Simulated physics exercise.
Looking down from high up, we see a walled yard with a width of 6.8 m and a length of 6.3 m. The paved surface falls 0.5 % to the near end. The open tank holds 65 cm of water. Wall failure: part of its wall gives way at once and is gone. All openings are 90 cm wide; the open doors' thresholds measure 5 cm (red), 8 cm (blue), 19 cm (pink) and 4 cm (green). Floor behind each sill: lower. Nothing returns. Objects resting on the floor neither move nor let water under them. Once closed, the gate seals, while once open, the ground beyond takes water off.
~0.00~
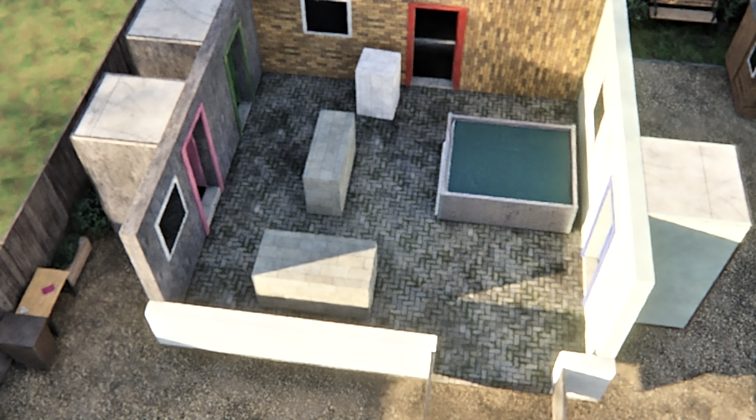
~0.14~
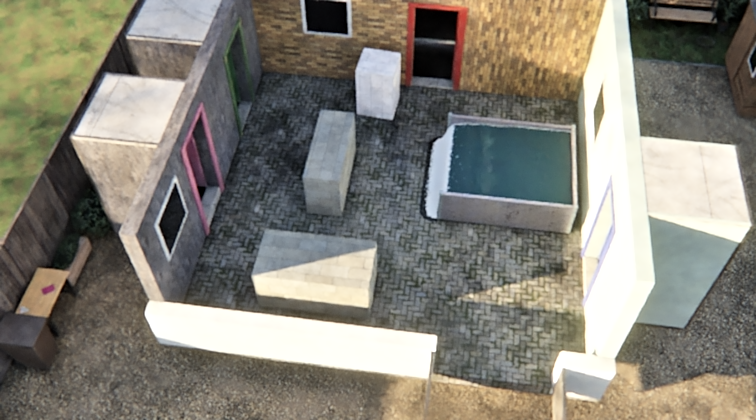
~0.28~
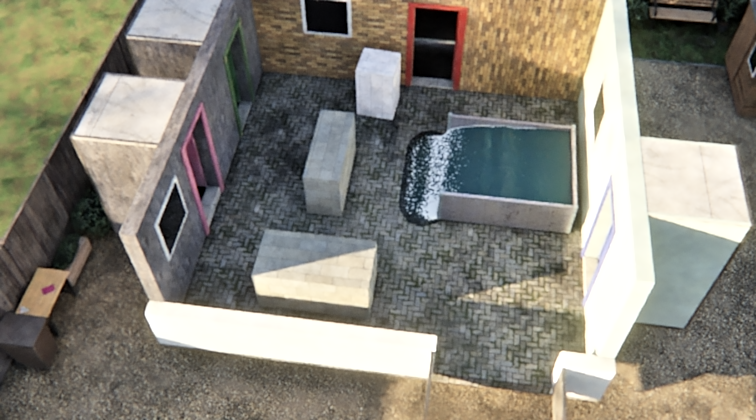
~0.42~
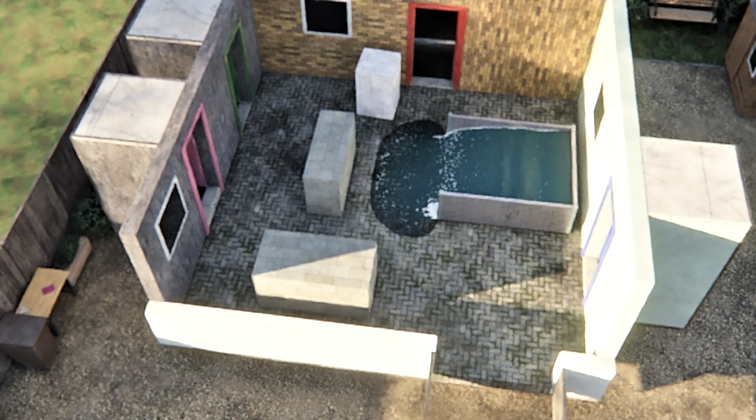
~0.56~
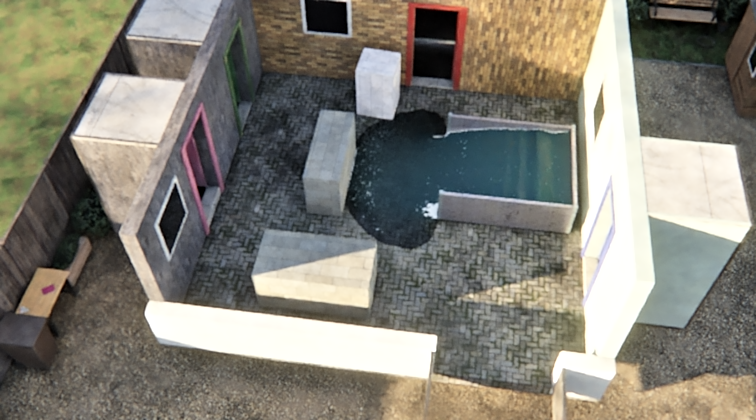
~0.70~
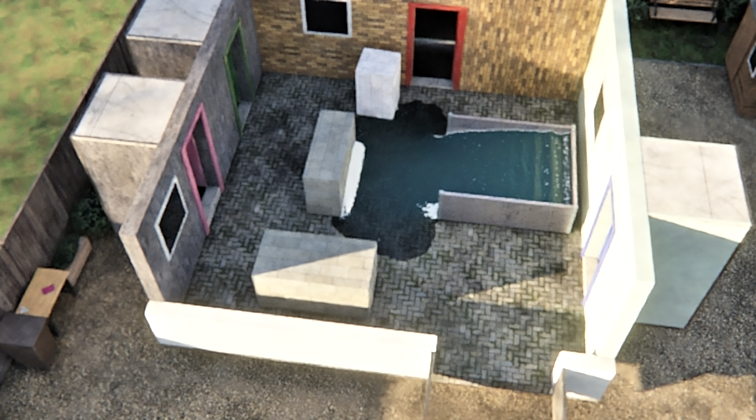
In a walled, paved yard seen from above, an open tank of dark water stands still until its left side gives way. Water pours out in a white, foaming edge, spreads leftward across the paving in a widening dark pool, and reaches the upright pale block, foaming along its side.
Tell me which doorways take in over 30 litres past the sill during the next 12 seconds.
In order: The red door is going to top the limit. The blue door is going to fall short of the limit. The pink door is going to fall short of the limit. The green door is going to top the limit.
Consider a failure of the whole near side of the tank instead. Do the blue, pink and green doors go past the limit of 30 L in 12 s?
So blue tops it, pink stays lower, green stays lower.
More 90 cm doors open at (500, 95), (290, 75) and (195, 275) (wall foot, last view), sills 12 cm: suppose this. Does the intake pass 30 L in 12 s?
In turn: Not over, past it, under.
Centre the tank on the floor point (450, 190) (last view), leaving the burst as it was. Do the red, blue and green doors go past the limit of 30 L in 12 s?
Red: Within limit; blue: Within limit; green: Beyond limit.
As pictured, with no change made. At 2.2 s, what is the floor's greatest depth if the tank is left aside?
About 38 cm.
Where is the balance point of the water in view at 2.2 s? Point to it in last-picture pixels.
The water's centre is around (413, 174).
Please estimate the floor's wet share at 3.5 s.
I'd say around 70 % is wet.
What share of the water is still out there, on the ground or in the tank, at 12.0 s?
Close to 76 in a hundred remains.
After 1.4 s water covers 25 % of the floor and is deepest (44 cm) near (360, 171); red door 2 cm at the sill, 0 L in, blue door not reached, pink door not reached, green door 3 cm at the sill, 0 L in.
After 2.2 s water covers 40 % of the floor and is deepest (38 cm) near (358, 178); red door 7 cm at the sill, 3 L in, blue door not reached, pink door not reached, green door 9 cm at the sill, 16 L in.
After 3.5 s water covers 70 % of the floor and is deepest (25 cm) near (351, 264); red door 12 cm at the sill, 21 L in, blue door not reached, pink door 17 cm at the sill, 0 L in, green door 17 cm at the sill, 115 L in.
After 7.0 s water covers 95 % of the floor and is deepest (16 cm) near (281, 256); red door 8 cm at the sill, 89 L in, blue door 5 cm at the sill, 0 L in, pink door 8 cm at the sill, 0 L in, green door 9 cm at the sill, 254 L in.
After 12.0 s water covers 100 % of the floor and is deepest (12 cm) near (556, 373); red door 4 cm at the sill, 97 L in, blue door 7 cm at the sill, 0 L in, pink door 6 cm at the sill, 0 L in, green door 6 cm at the sill, 307 L in.
